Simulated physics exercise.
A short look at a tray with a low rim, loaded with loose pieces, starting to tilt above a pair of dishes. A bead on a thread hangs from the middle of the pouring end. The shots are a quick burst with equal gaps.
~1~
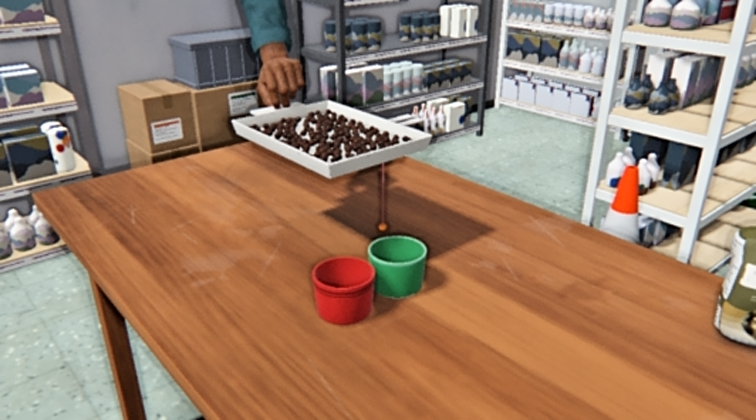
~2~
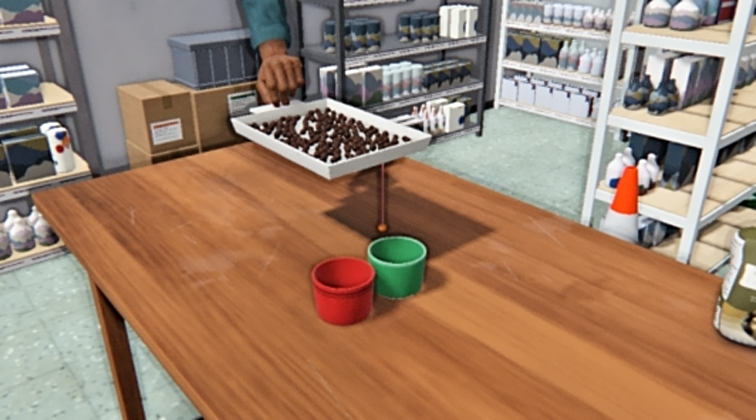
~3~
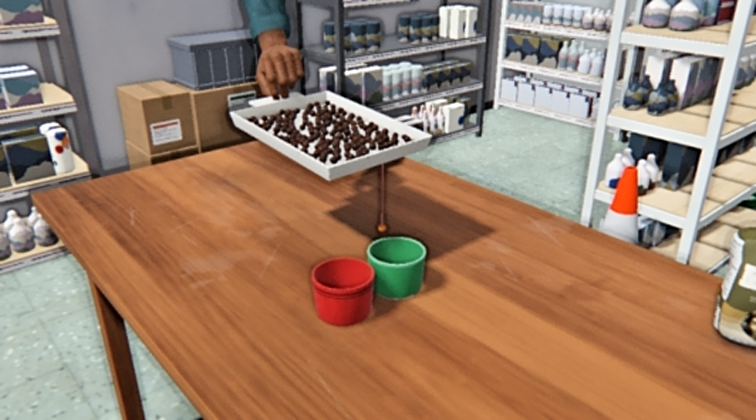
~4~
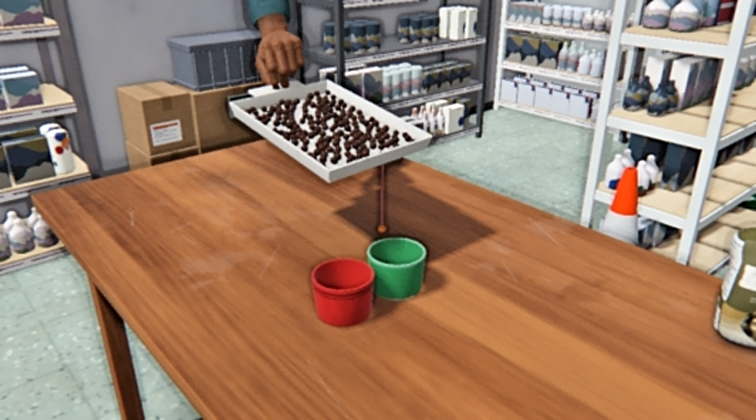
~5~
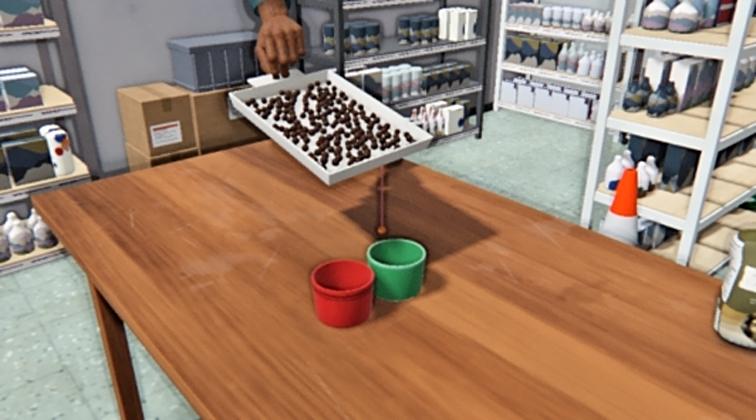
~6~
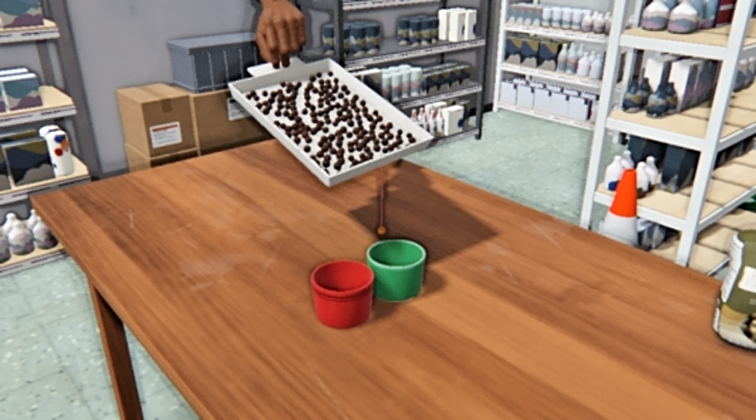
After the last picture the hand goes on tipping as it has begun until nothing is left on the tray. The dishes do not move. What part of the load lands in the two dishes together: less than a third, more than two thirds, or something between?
Together they catch over two thirds.
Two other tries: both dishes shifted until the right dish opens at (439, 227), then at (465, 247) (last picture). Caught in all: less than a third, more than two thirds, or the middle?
One: Under a third. Two: Less than a third.
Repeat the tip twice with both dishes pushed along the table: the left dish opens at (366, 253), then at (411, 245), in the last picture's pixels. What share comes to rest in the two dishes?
Roughly 20 per cent, and 10 per cent.
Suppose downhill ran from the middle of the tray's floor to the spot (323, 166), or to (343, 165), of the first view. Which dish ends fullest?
The first try: The left dish. The second: The left dish.
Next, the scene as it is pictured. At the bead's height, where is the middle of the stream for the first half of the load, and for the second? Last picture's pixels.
At about (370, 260), then at (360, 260).
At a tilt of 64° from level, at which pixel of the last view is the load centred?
At about (362, 154).
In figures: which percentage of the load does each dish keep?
The left dish has 50 per cent, the right dish has 30.
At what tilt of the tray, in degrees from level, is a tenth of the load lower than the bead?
Roughly 70°.
Shortly afterwards, tray tipped steeply; the bulk on the tray; only a few in the left dish; a little in the air.
Next, tray tipped past a quarter turn; a little on the tray; near a third in the left dish; near a quarter in the right dish; near a quarter outside both; a little in the air.
Some moments later, tray tipped past a quarter turn; near half in the left dish; near a quarter in the right dish; near a quarter outside both.
In the end, tray tipped past a quarter turn; near half in the left dish; near a quarter in the right dish; near a quarter outside both.
